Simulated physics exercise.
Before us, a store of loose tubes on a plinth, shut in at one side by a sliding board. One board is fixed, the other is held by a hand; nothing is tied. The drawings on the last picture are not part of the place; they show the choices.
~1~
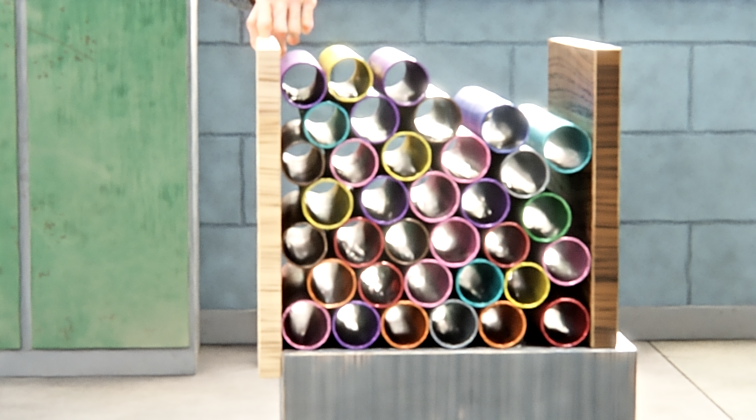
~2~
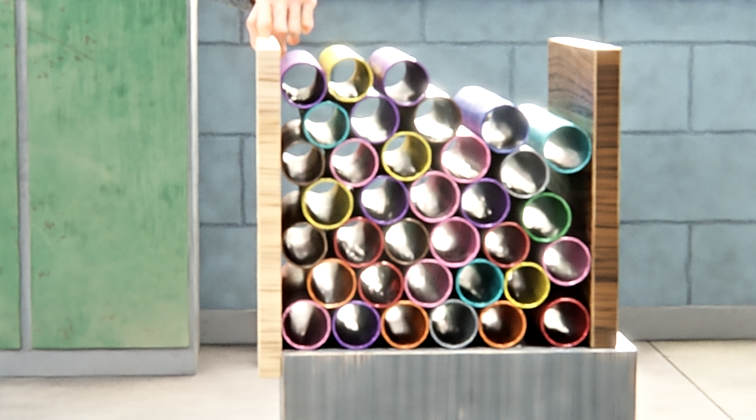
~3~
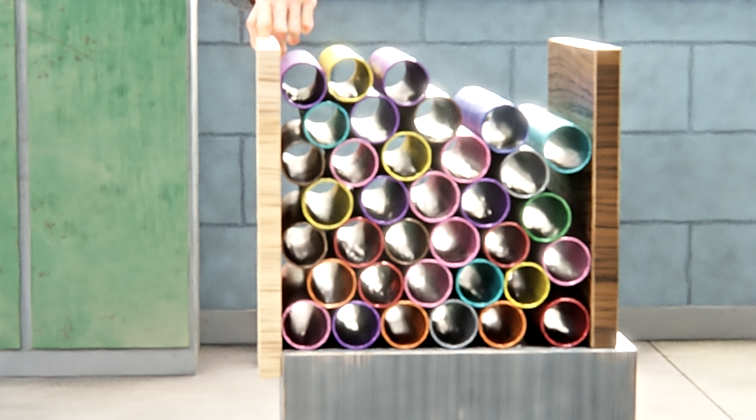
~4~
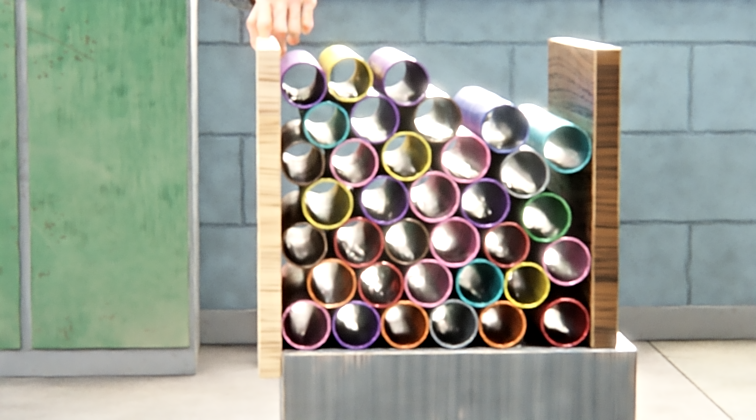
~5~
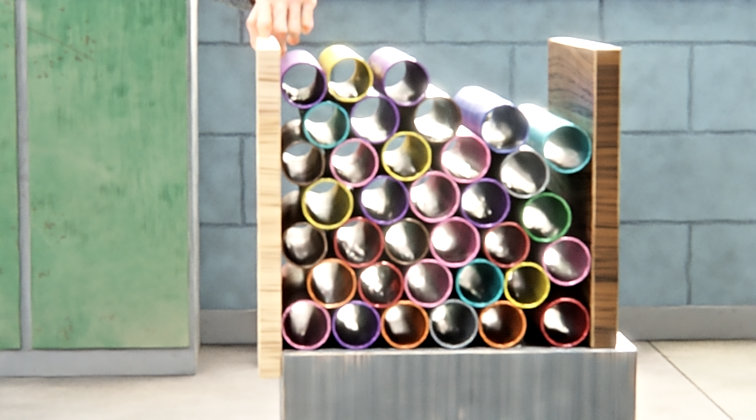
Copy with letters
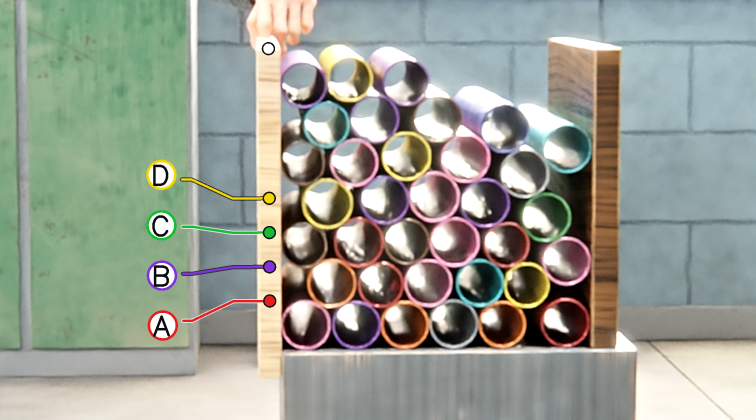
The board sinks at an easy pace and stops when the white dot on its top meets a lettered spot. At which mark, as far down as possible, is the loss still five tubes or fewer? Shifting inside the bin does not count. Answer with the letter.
Lower it to B and no more.
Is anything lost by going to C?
Yes, at C.
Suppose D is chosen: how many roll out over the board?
It comes to one.
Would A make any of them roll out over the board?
At A: Yes.
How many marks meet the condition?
The number is three.
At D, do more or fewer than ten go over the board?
At D, fewer than ten.
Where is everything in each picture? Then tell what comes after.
The first frame shows side board (268, 192); a pink tube (306, 325); a red tube (566, 323).
The second frame shows a red tube (566, 323); a brown tube (304, 246).
The third frame shows a yellow tube (328, 204); a pink tube (435, 197).
The fourth frame shows a turquoise tube (327, 125); a purple tube (304, 84).
The fifth frame shows side board (268, 192); a pink tube (306, 325); a red tube (566, 323).
On the marked copy, A at (269, 301); B at (269, 267); C at (269, 233); D at (269, 198); the white dot at (268, 48).
Taking B. A third of the way, top of the board (280, 144).
Two thirds of the way, top of the board (281, 251).
When it is over, top of the board (281, 265), four out over the board.
As for the rest, A more than five out over the board; C three out over the board; D one out over the board.
